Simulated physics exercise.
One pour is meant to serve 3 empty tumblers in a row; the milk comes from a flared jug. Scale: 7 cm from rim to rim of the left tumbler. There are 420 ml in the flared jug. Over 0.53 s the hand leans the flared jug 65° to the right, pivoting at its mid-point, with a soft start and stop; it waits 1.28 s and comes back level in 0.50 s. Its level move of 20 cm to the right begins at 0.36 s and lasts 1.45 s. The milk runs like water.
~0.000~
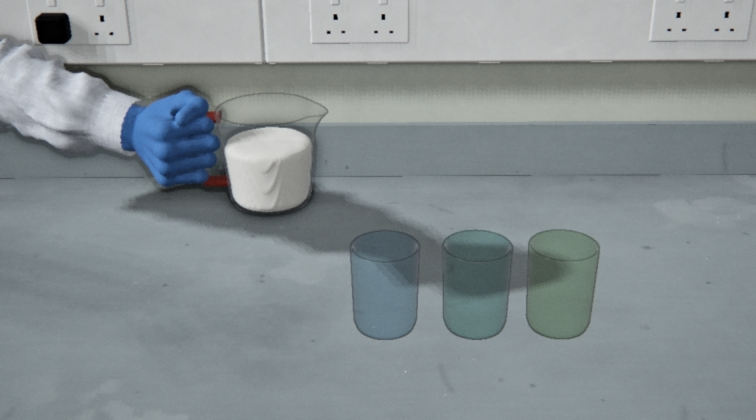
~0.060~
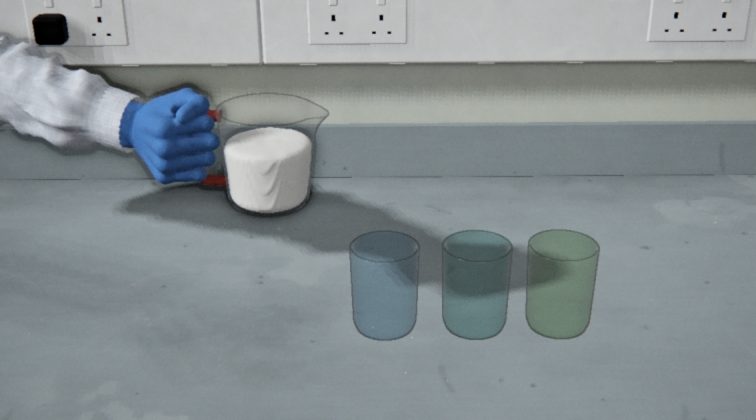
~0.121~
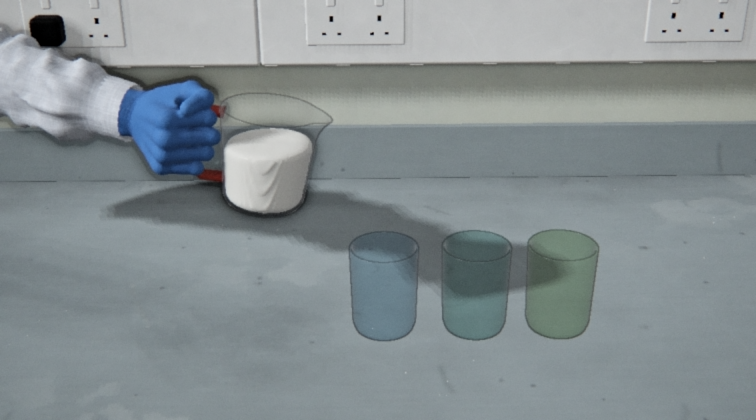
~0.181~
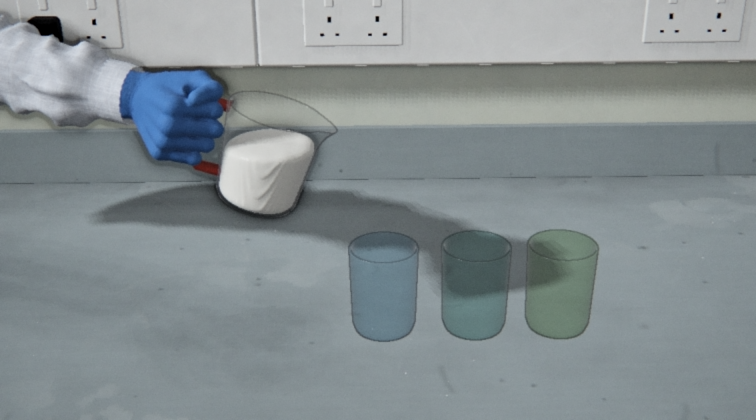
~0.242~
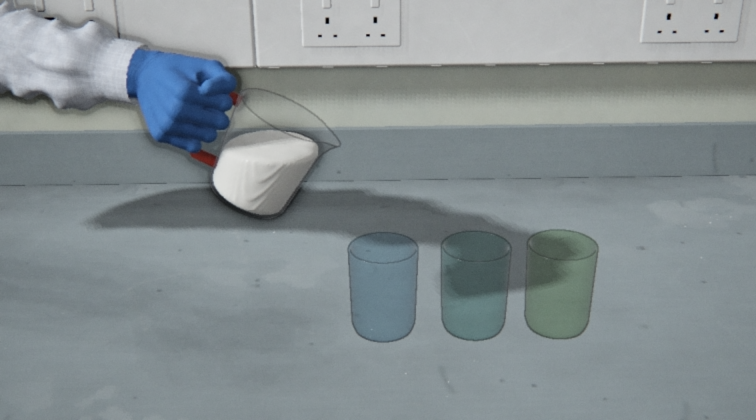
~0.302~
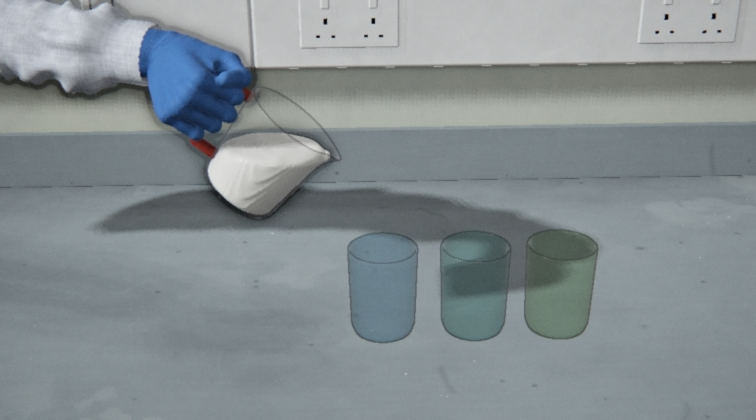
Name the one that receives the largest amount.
The left one ends up with the most.
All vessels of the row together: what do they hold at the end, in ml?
Close to 230 ml.
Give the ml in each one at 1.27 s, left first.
Roughly 130 ml left, 40 ml middle, 0 ml right.
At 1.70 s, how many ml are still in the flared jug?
Some 130 ml.
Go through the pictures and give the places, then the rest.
In the first frame, it leans 0°; its right rim is at (328, 110); the milk meets the walls at (225, 141) and (312, 140); the left tumbler's rim runs from (351, 248) to (419, 247); the middle tumbler's rim runs from (444, 247) to (511, 247); the right tumbler's rim runs from (530, 247) to (598, 247).
In the second frame, it leans 2°; its right rim is at (329, 113); the milk meets the walls at (225, 141) and (312, 140).
In the third frame, it leans 8°; its right rim is at (333, 119); the milk meets the walls at (225, 141) and (313, 142).
In the fourth frame, it leans 17°; its right rim is at (338, 130); the milk meets the walls at (225, 143) and (315, 143).
In the fifth frame, it leans 28°; its right rim is at (341, 143); the milk meets the walls at (223, 147) and (320, 146).
In the sixth frame, it leans 40°; its right rim is at (342, 158); the milk meets the walls at (216, 151) and (330, 149).
Then, 0.86 s in, the tilt is 65° and from the left they hold 130 ml, 0 ml, 0 ml, the flared jug 225 ml, and 0 ml is on the counter.
Then, 1.27 s in, the tilt is 65° and from the left they hold 135 ml, 45 ml, 0 ml, the flared jug 165 ml, and 60 ml is on the counter.
Then, 1.70 s in, the tilt is 65° and from the left they hold 135 ml, 55 ml, 15 ml, the flared jug 125 ml, and 75 ml is on the counter.
Then, 2.16 s in, the tilt is 13° and from the left they hold 135 ml, 55 ml, 35 ml, the flared jug 115 ml, and 80 ml is on the counter.
Finally, from the left they hold 135 ml, 55 ml, 35 ml, the flared jug 115 ml, and 80 ml is on the counter.
